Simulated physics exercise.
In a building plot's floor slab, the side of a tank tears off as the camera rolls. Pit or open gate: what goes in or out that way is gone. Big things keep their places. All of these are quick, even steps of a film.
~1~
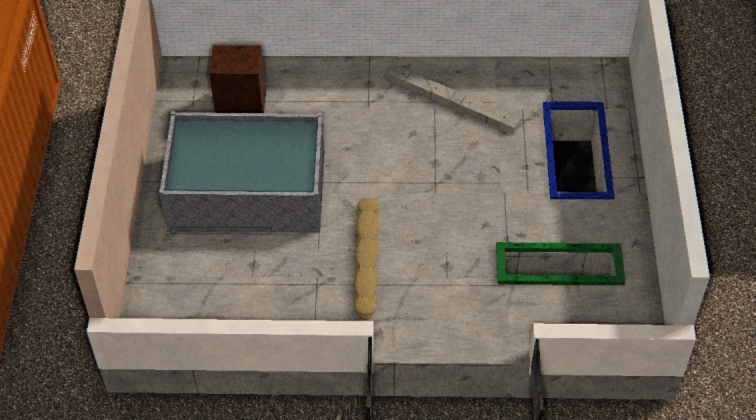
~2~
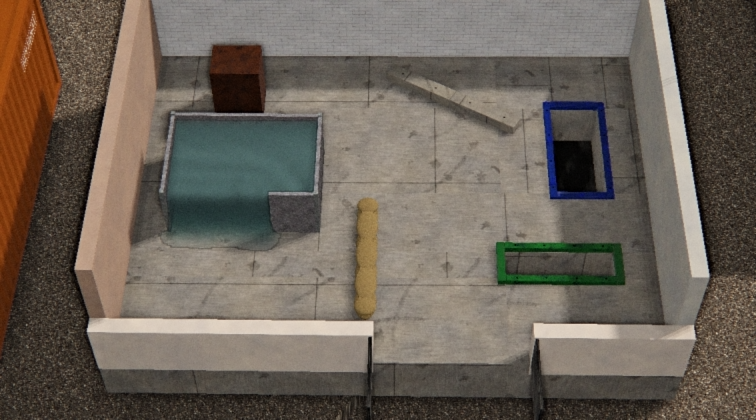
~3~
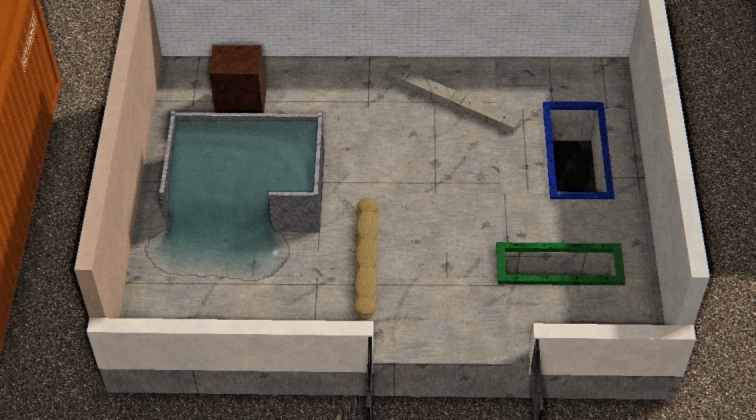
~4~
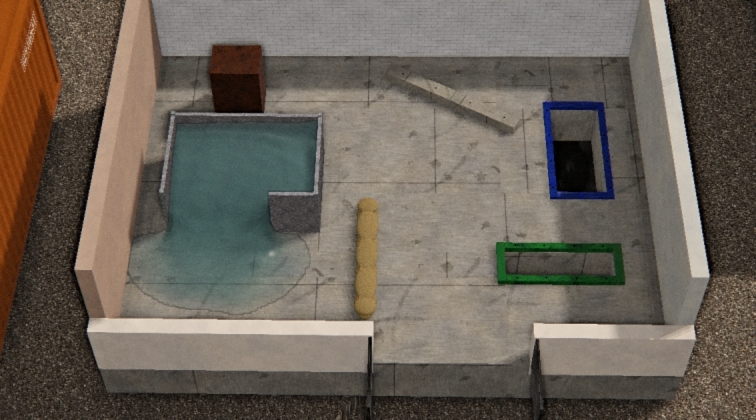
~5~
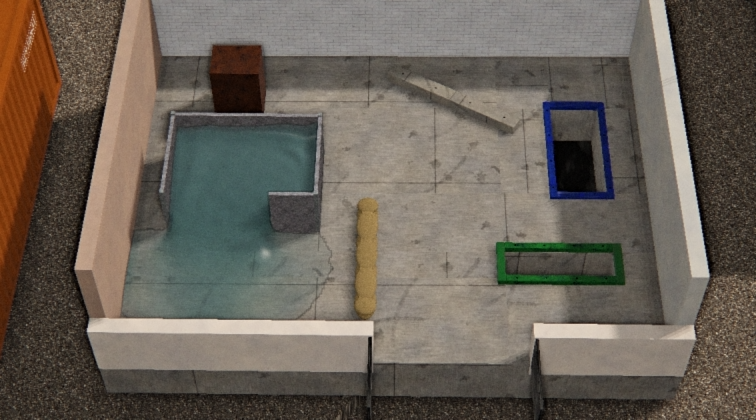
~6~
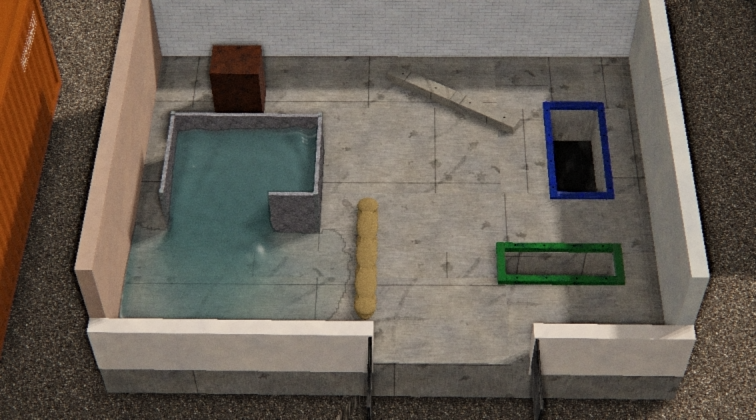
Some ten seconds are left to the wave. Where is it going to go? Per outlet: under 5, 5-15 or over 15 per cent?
Outcome: Gate: Five per cent up to fifteen; blue pit: Smaller than five per cent; green pit: Smaller than five per cent.
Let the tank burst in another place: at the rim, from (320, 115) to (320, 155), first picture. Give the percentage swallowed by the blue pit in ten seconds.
Share recorded - blue: 25 %.
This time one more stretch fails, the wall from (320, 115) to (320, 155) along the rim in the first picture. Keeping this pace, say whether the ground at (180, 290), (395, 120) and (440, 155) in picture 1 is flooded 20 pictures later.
Spot by spot: Unaffected, then soaked through, then soaked through.
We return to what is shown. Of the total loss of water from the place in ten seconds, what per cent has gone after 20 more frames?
Near 30 %.
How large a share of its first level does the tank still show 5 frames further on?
About 50 per cent.
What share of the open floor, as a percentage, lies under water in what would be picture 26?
I'd guess some 50 per cent.
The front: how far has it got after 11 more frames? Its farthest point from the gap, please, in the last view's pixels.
Close to (516, 350).
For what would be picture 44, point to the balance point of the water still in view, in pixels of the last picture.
Point: (308, 221).
A moment on, water covers 15 % of the floor; the gate 0 %, the blue pit 0 %, the green pit 0 %.
Next, water covers 25 % of the floor; the gate 1 %, the blue pit 0 %, the green pit 0 %.
Then, water covers 50 % of the floor; the gate 4 %, the blue pit 0 %, the green pit 0 %.
Later, water covers 75 % of the floor; the gate 8 %, the blue pit 0 %, the green pit 0 %.
In the end, water covers 90 % of the floor; the gate 11 %, the blue pit 0 %, the green pit 0 %.
